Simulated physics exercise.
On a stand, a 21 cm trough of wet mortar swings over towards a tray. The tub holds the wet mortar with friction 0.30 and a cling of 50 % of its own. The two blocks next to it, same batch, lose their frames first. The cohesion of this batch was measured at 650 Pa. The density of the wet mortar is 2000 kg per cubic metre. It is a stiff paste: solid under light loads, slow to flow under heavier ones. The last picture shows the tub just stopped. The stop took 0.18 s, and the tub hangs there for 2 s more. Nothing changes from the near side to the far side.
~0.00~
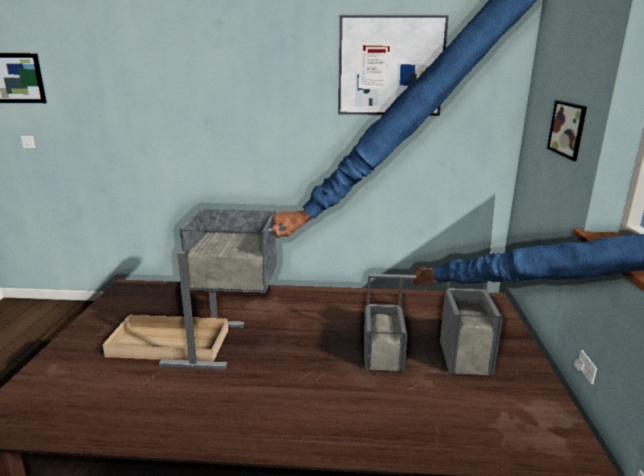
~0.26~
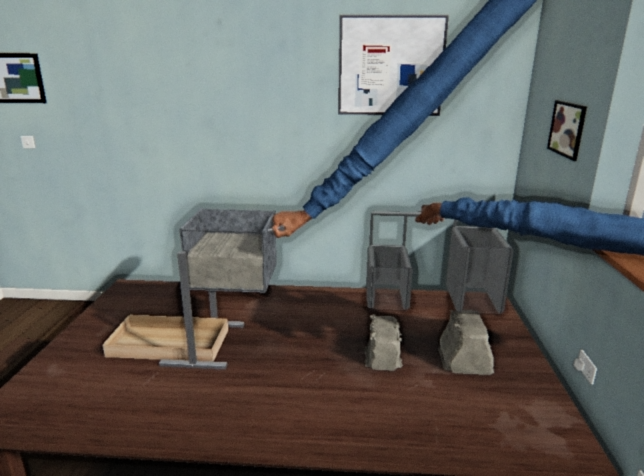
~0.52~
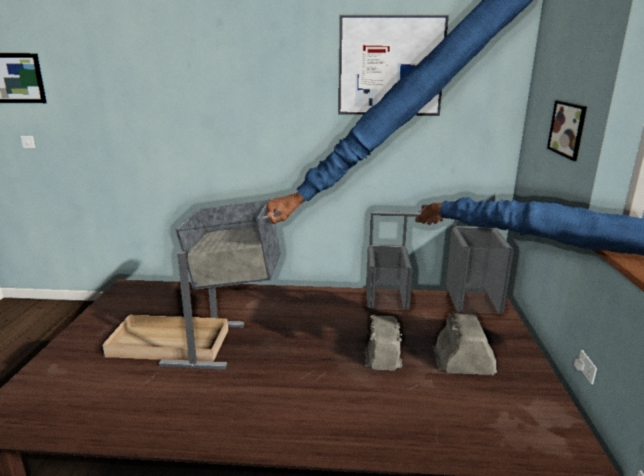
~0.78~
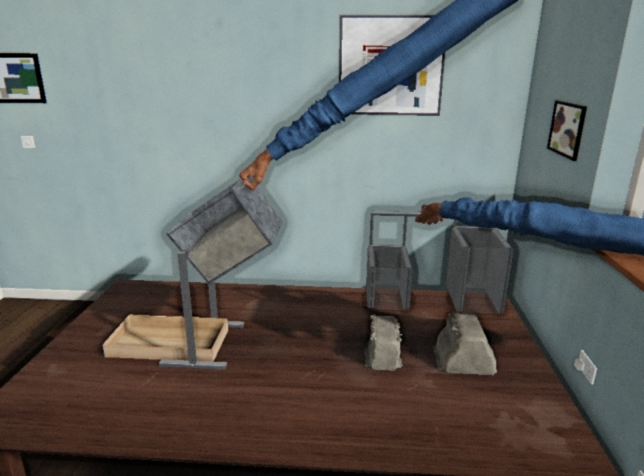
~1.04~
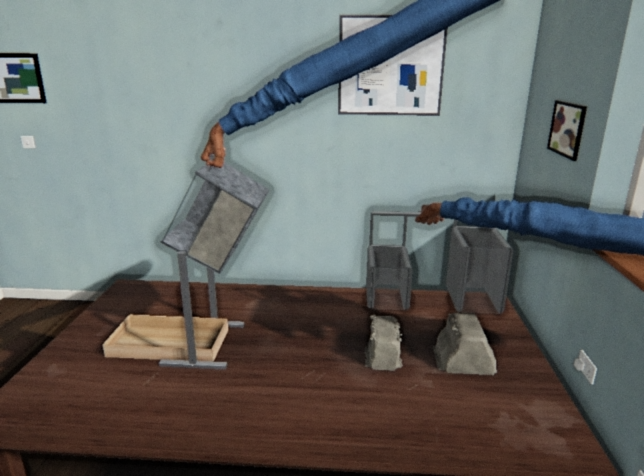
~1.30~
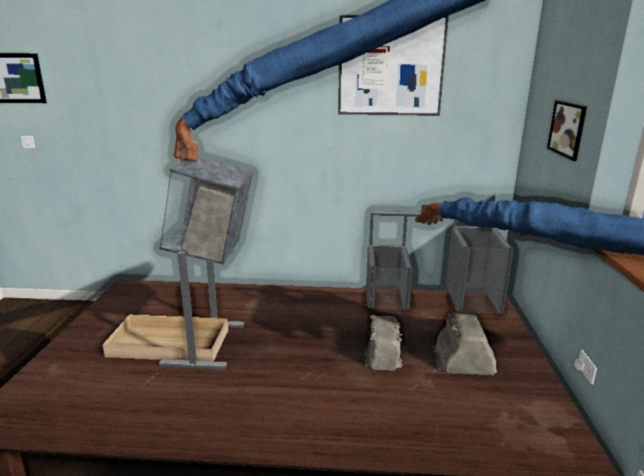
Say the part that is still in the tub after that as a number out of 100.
The part that is still in the tub after that is near 100 %.
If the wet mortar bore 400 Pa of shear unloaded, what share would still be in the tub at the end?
It would be near 95 %.
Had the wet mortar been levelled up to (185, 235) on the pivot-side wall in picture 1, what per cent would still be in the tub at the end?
Then about 70 %.
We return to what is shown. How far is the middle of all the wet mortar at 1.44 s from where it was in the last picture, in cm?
Roughly 2 cm.
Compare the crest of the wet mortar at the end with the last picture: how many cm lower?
About 3 cm.
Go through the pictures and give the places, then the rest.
The first picture shows handle-side rim at (262, 232), tilt 0 degrees; top of the wet mortar at (189, 255); blocks stand 13 cm, 20 cm (left to right).
The second picture shows handle-side rim at (262, 232), tilt 0 degrees; top of the wet mortar at (189, 255); blocks stand 12 cm, 16 cm (left to right).
The third picture shows handle-side rim at (256, 219), tilt 9 degrees; top of the wet mortar at (257, 247); blocks stand 12 cm, 15 cm (left to right).
The fourth picture shows handle-side rim at (231, 191), tilt 34 degrees; top of the wet mortar at (245, 217); blocks stand 12 cm, 15 cm (left to right).
The fifth picture shows handle-side rim at (196, 174), tilt 60 degrees; top of the wet mortar at (223, 192); blocks stand 12 cm, 15 cm (left to right).
The sixth picture shows handle-side rim at (171, 172), tilt 76 degrees; top of the wet mortar at (201, 188); blocks stand 12 cm, 15 cm (left to right).
After 1.44 s, the tub is at 76 degrees and holds 100 %.
After 1.61 s, the tub is at 76 degrees and holds 100 %.
After 1.78 s, the tub is at 76 degrees and holds 100 %.
After 1.95 s, the tub is at 76 degrees and holds 100 %.
After 3.30 s, at the end, the tub is at 76 degrees and holds 100 %.
